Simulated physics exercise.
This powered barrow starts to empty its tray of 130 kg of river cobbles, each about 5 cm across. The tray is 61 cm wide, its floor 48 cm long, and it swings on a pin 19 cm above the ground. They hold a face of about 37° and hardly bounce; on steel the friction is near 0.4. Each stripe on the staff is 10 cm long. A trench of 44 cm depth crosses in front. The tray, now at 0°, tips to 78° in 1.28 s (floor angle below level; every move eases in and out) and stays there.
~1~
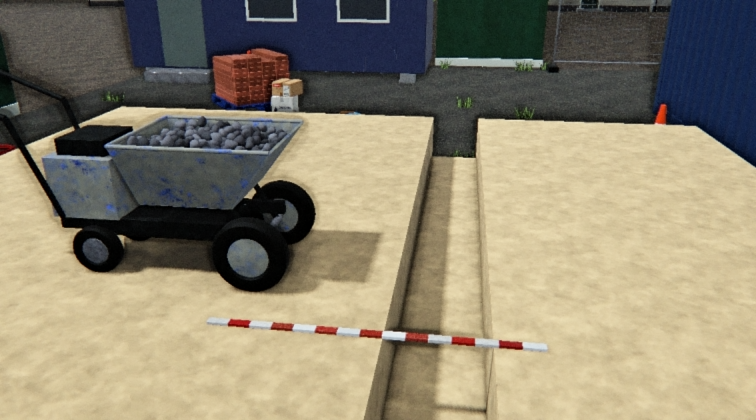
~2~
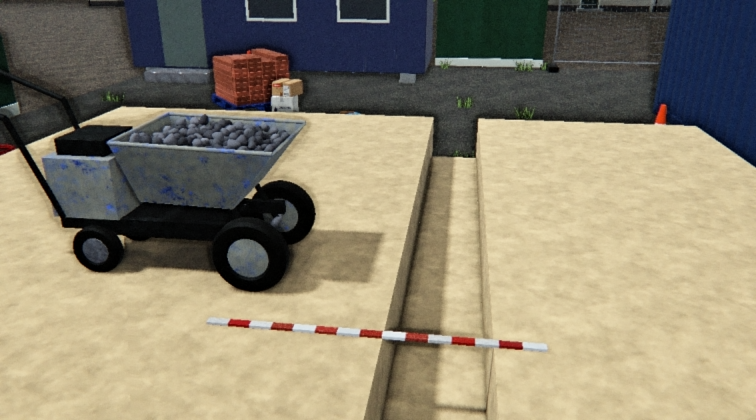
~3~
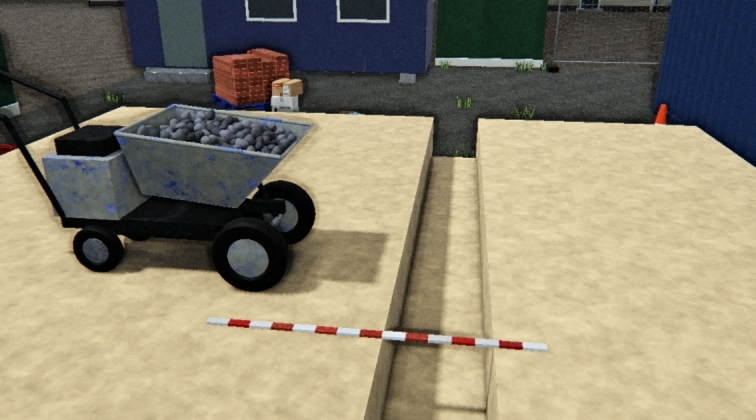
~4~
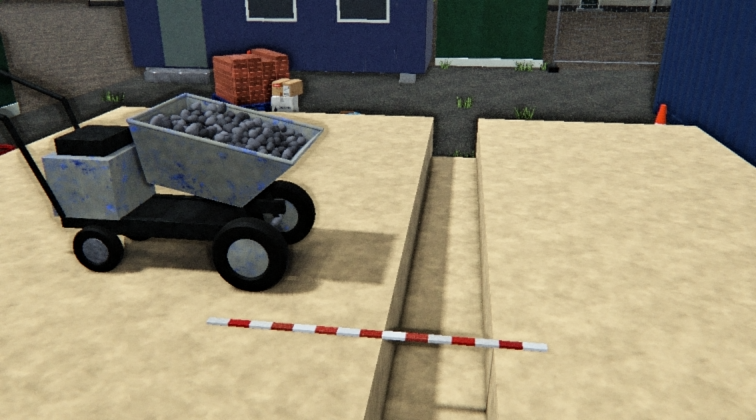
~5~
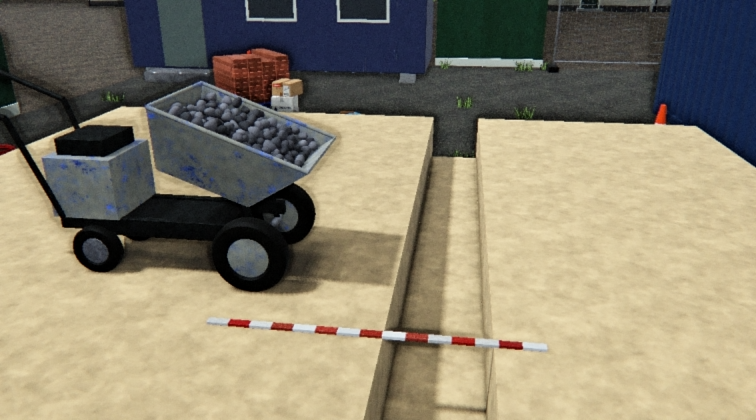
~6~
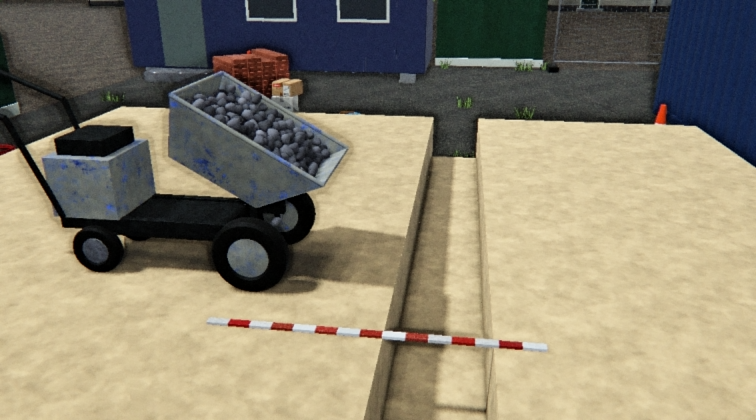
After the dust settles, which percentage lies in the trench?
Roughly 92 per cent ends in the trench.
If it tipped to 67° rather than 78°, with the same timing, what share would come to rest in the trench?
It would be near 90 per cent.
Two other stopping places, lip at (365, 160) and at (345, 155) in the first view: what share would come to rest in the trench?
Near 50 per cent from the first place, 75 from the second.
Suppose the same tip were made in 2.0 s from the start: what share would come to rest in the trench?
In that case some 90 per cent.
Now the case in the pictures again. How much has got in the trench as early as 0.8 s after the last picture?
About 50 per cent by then.
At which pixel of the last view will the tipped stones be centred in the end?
Around (441, 336).
Then, 0.4 s after the last picture the floor is at 66°, 99 % in the tray, 1 % short of the trench; the foremost stones are at (379, 220).
Then, 0.8 s after the last picture the floor is at 78°, 40 % in the tray, 10 % short of the trench, 51 % in the trench; the foremost stones are at (480, 343).
Then, 1.2 s after the last picture the floor is at 78°, 12 % in the tray, 11 % short of the trench, 77 % in the trench; the foremost stones are at (480, 333).
Then, 3.1 s after the last picture the floor is at 78°, 0 % in the tray, 8 % short of the trench, 92 % in the trench; the foremost stones are at (480, 334).
